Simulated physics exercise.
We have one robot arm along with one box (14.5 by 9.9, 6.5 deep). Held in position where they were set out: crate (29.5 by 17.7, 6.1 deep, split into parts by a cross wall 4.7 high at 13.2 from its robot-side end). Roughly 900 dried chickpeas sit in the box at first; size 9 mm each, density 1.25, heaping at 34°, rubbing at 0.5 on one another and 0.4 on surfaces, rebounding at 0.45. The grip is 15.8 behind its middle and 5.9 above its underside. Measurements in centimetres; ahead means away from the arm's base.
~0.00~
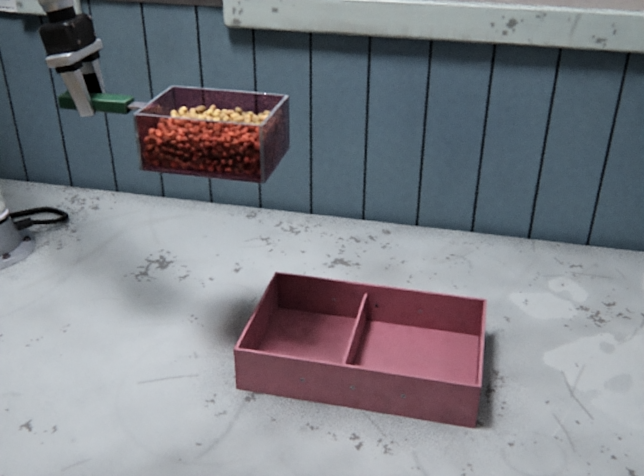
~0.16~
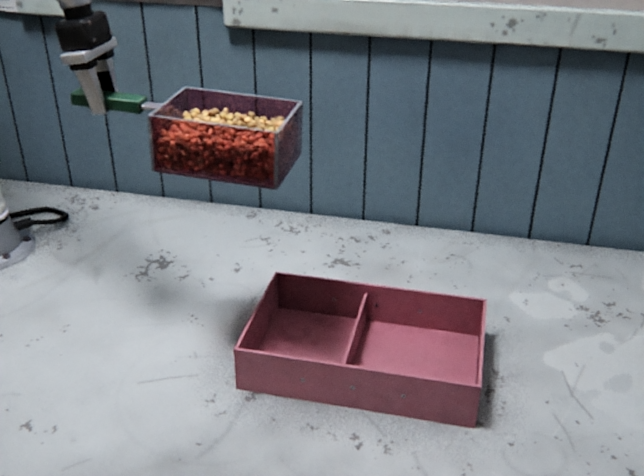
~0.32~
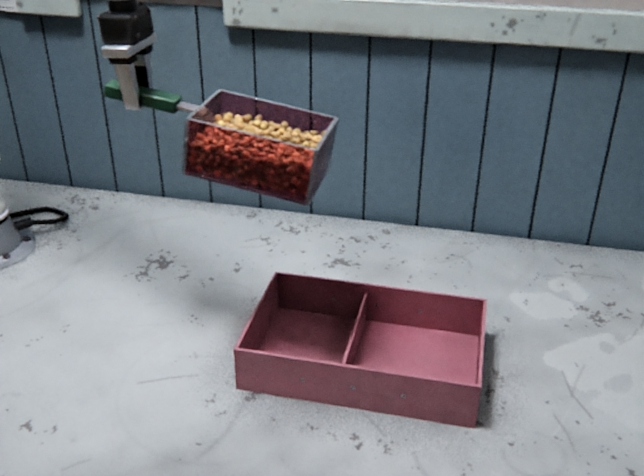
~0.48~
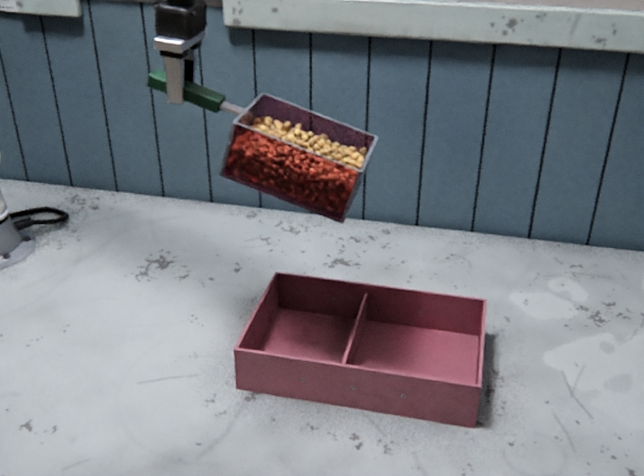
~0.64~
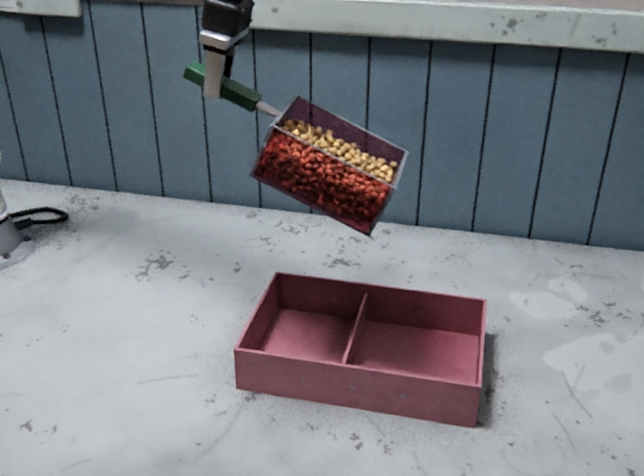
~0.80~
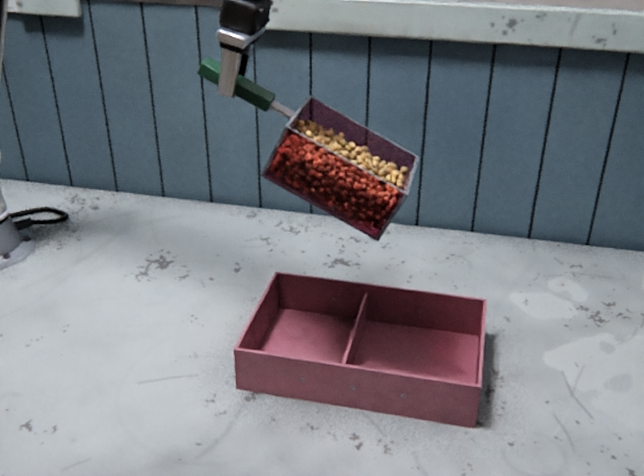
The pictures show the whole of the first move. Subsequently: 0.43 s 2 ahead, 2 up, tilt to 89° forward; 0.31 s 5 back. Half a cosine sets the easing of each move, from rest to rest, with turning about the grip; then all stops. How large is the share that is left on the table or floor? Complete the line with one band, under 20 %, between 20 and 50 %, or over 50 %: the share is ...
The share is under 20 %.
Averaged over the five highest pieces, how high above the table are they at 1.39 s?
They are some 24 centimetres up.
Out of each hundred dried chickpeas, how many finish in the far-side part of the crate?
I'd put it at roughly 0 per cent.
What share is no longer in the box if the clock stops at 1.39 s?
About 30 per cent.
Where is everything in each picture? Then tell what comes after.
In the first frame, box floor at (217, 156), level; upper third of the load around (221, 127), from x 150 to 280, top at y 110; 900 in the box.
In the second frame, box floor at (229, 159), tilted 2° forward; upper third of the load around (229, 131), from x 160 to 295, top at y 110.
In the third frame, box floor at (259, 168), tilted 9° forward; upper third of the load around (248, 138), from x 190 to 325, top at y 115.
In the fourth frame, box floor at (294, 177), tilted 17° forward; upper third of the load around (276, 146), from x 230 to 365, top at y 120.
In the fifth frame, box floor at (321, 184), tilted 24° forward; upper third of the load around (302, 150), from x 260 to 395, top at y 120.
In the sixth frame, box floor at (331, 186), tilted 26° forward; upper third of the load around (311, 152), from x 275 to 405, top at y 125; 900 in the box.
By 1.10 s, tilted 75° forward, highest piece 29 above the table; 894 in the box, 6 in flight or on a rim.
By 1.39 s, tilted 89° forward, highest piece 25 above the table; 624 in the box, 188 in the robot-side part, 88 in flight or on a rim.
By 1.74 s, tilted 89° forward, highest piece 24 above the table; 452 in the robot-side part, 364 in the box, 57 on the table or floor, 27 in flight or on a rim.
By 2.79 s, tilted 89° forward, highest piece 24 above the table; 481 in the robot-side part, 308 in the box, 111 on the table or floor.
Final count, 481 in the robot-side part, 308 in the box, 111 on the table or floor. That is 12 % on the table or floor.
